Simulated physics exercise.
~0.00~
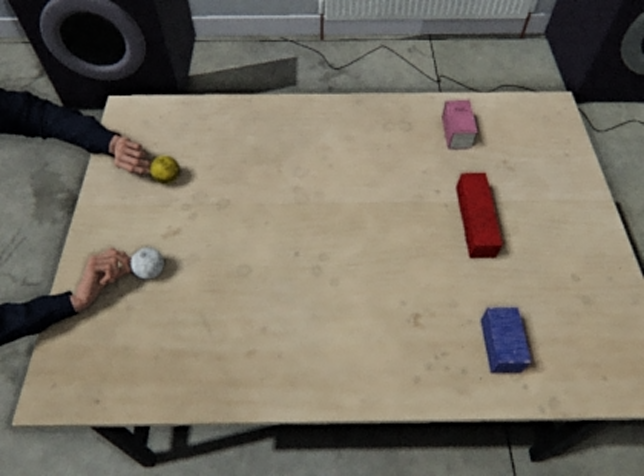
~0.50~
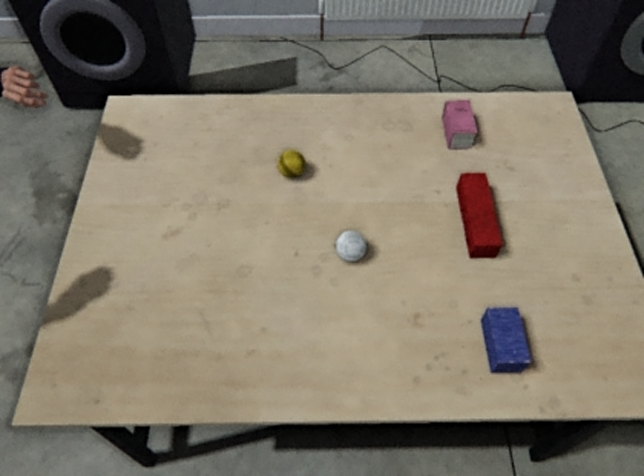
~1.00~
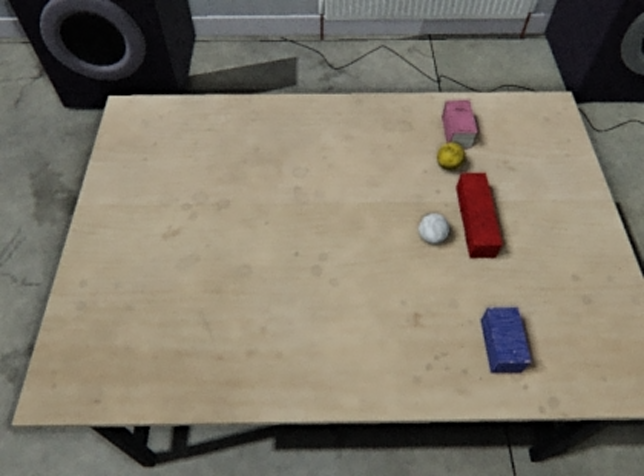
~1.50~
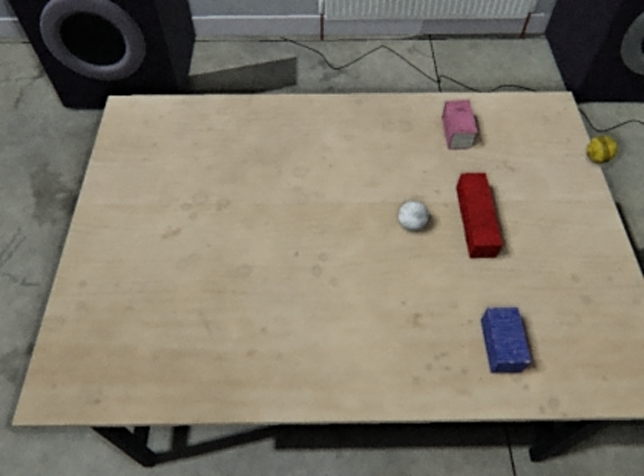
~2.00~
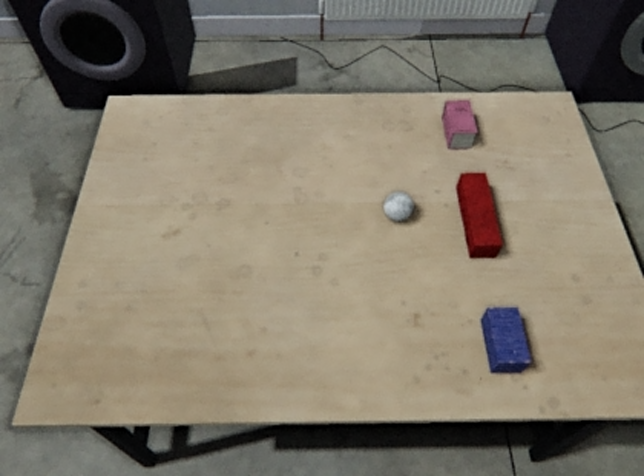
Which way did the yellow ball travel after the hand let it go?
The yellow ball rolled to the right across the table.
